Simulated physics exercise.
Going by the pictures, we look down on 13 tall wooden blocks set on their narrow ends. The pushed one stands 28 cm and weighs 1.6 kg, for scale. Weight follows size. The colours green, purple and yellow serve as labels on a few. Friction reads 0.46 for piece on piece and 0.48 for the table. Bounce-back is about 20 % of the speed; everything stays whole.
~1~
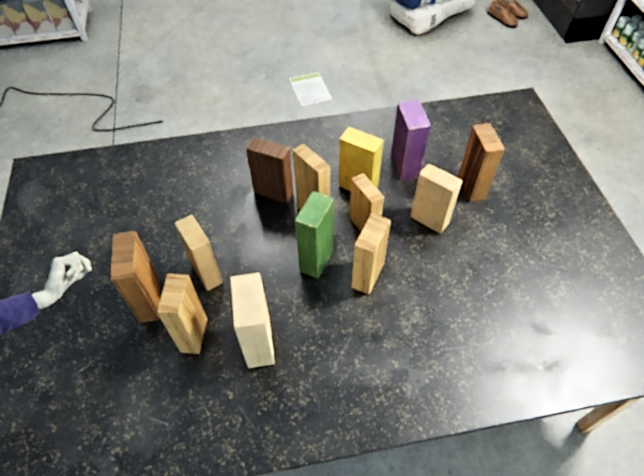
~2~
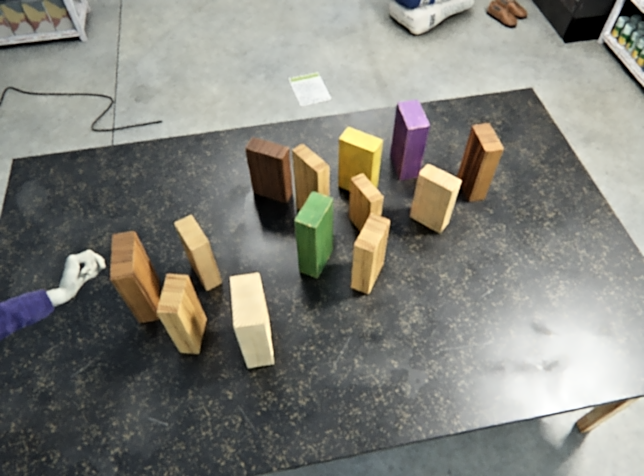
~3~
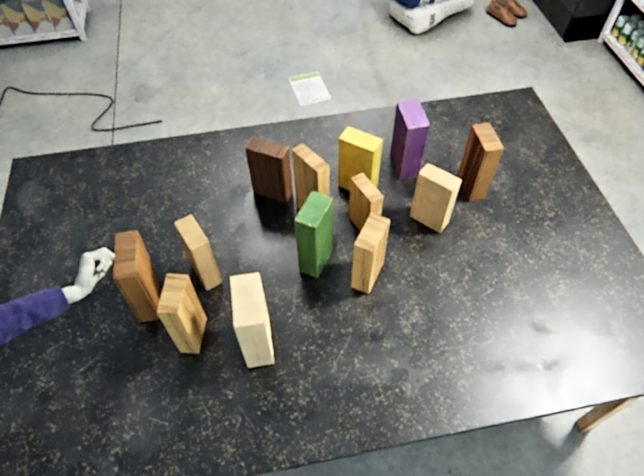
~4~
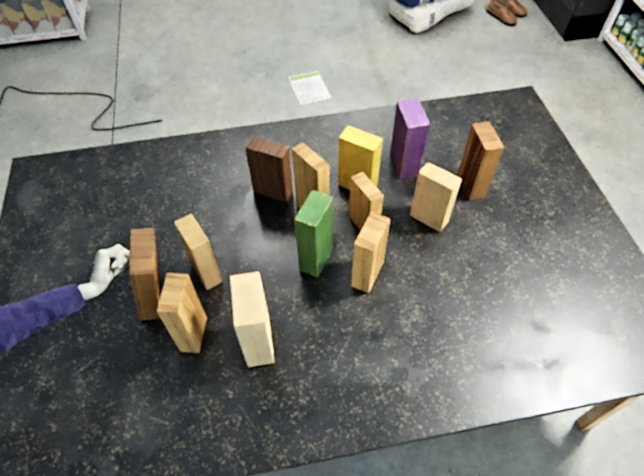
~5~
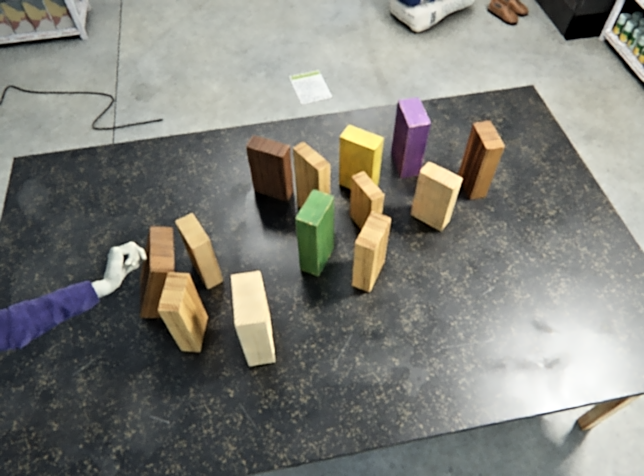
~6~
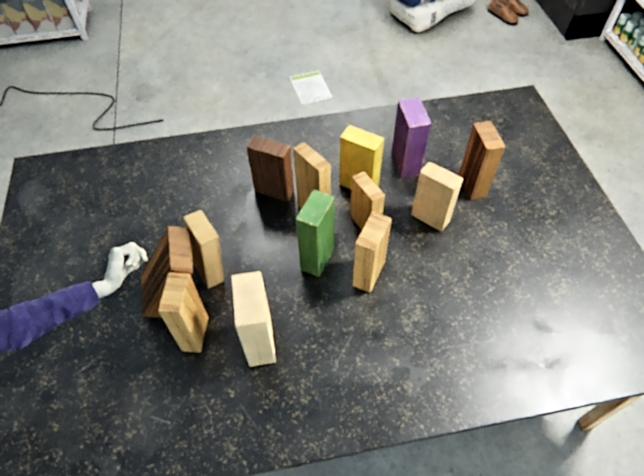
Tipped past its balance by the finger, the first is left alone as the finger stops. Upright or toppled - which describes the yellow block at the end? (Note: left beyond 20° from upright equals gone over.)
Upright.
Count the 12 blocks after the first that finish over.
I make it 1 of them.
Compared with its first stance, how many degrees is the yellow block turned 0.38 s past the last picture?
Roughly 0°.
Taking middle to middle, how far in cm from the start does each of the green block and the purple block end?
Estimate: Green near 0 cm, purple near 0 cm.
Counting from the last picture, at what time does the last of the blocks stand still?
Settling time: Near 1.0 s.
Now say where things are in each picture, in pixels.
In the first frame (we follow the side turned to the camera), finger (83, 264) 7 cm from the first block; yellow block (355, 170); purple block (415, 155); green block (307, 252); no other piece has moved.
The second frame shows finger (97, 262) 32 mm from the first block; yellow block (355, 170).
The third frame shows finger (111, 259) pushing; yellow block (355, 170).
The fourth frame shows finger (125, 256) pushing; yellow block (355, 169); no other piece has moved.
The fifth frame shows finger (138, 254) stopped; yellow block (356, 168); no other piece has moved.
The sixth frame shows finger (139, 254) stopped; yellow block (356, 169); purple block (415, 153); green block (308, 250); steepest lean 6°, the block at (213, 264); one has shifted.
Then, 0.08 s on from the sixth picture, none of the 12 other blocks over, 1 disturbed; yellow block unmoved.
Then, 0.18 s on from the sixth picture, 1 of the 12 other blocks over; yellow block unmoved.
Finally, 1 of the 12 other blocks over; yellow block unmoved; purple block unmoved; green block unmoved. Eleven left standing. Seen by the last camera, middles, yellow block near (360, 163), purple block near (410, 139).
